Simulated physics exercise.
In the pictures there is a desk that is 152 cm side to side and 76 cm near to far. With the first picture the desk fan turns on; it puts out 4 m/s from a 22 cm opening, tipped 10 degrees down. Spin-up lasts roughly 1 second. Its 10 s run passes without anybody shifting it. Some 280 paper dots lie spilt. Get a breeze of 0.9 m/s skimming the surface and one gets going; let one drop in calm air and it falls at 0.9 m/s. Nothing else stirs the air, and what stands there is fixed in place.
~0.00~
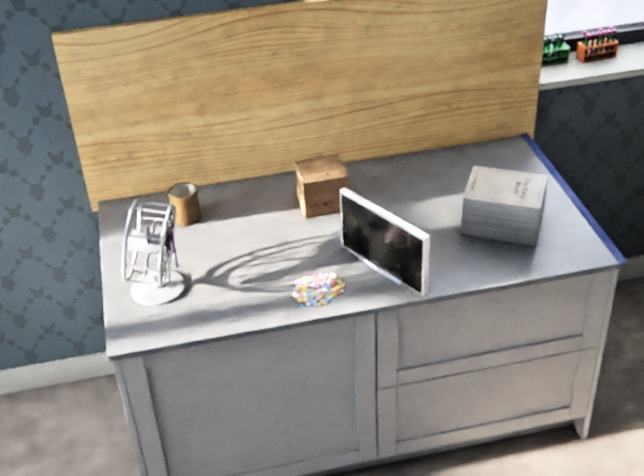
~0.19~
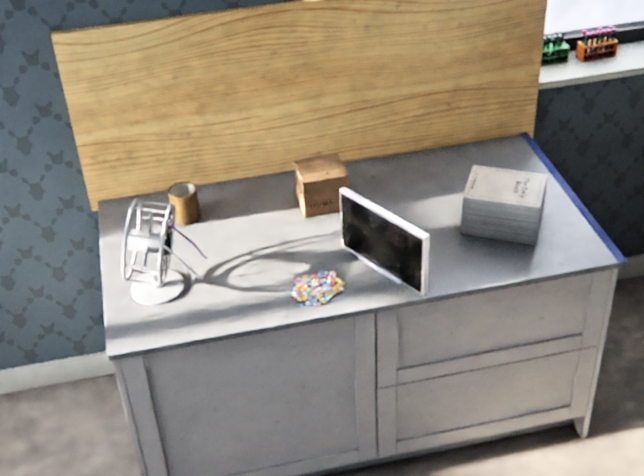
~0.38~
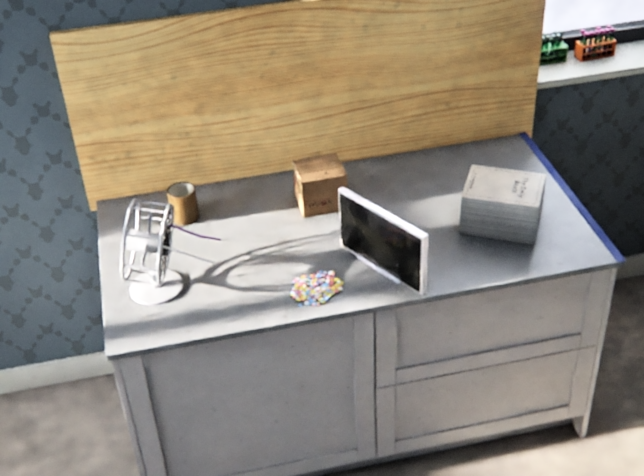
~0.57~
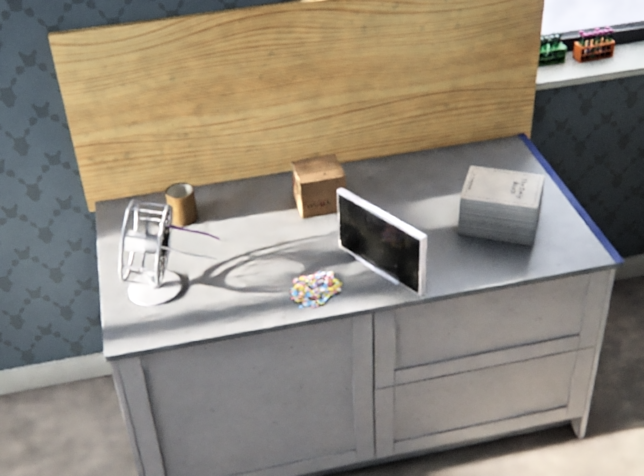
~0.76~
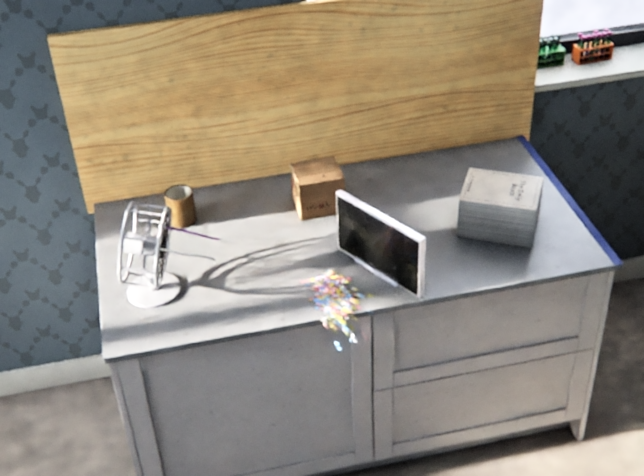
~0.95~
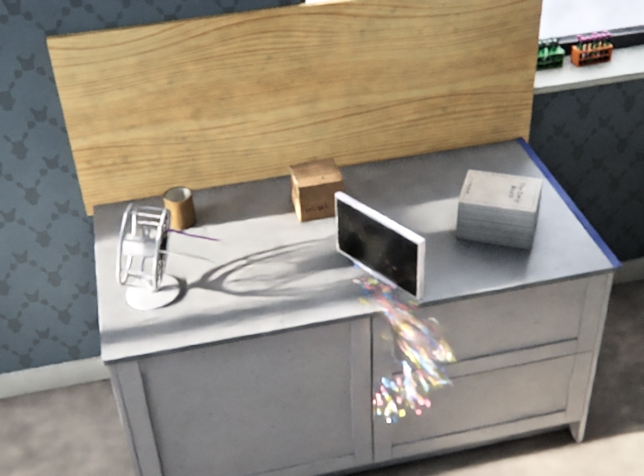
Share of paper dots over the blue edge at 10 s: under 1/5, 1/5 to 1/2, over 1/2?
Under 1/5.
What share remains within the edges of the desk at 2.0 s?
Roughly 0 %.
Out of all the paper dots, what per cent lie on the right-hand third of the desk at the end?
I'd estimate around 0 per cent.
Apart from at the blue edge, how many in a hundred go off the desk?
That works out to near 100 per cent.
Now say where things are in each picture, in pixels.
In the first picture, the middle of the paper dots is near (316, 288), none has stirred yet and the mouth of the desk fan is at (150, 243).
In the second picture, the middle of the paper dots is near (316, 286), none has stirred yet and the blue edge is centred on (572, 191).
In the third picture, the middle of the paper dots is near (315, 286), none has stirred yet, the top of a laptop is at (382, 211) and the top of a box is at (319, 167).
In the fourth picture, the middle of the paper dots is near (314, 287) and none has stirred yet.
In the fifth picture, the middle of the paper dots is near (334, 295), the farthest in sight from the desk fan is at (364, 336) and about 85 % have left their places.
In the sixth picture, the middle of the paper dots is near (402, 317), the farthest in sight from the desk fan is at (438, 325) and all have left their places.
After 2.0 s, 0 % are on the move or not yet settled, 0 % are over the blue edge.
After 3.2 s, 0 % are on the move or not yet settled, 0 % are over the blue edge.
After 5.5 s, 0 % are on the move or not yet settled, 0 % are over the blue edge.
After 10.0 s, at the end, 0 % are over the blue edge.
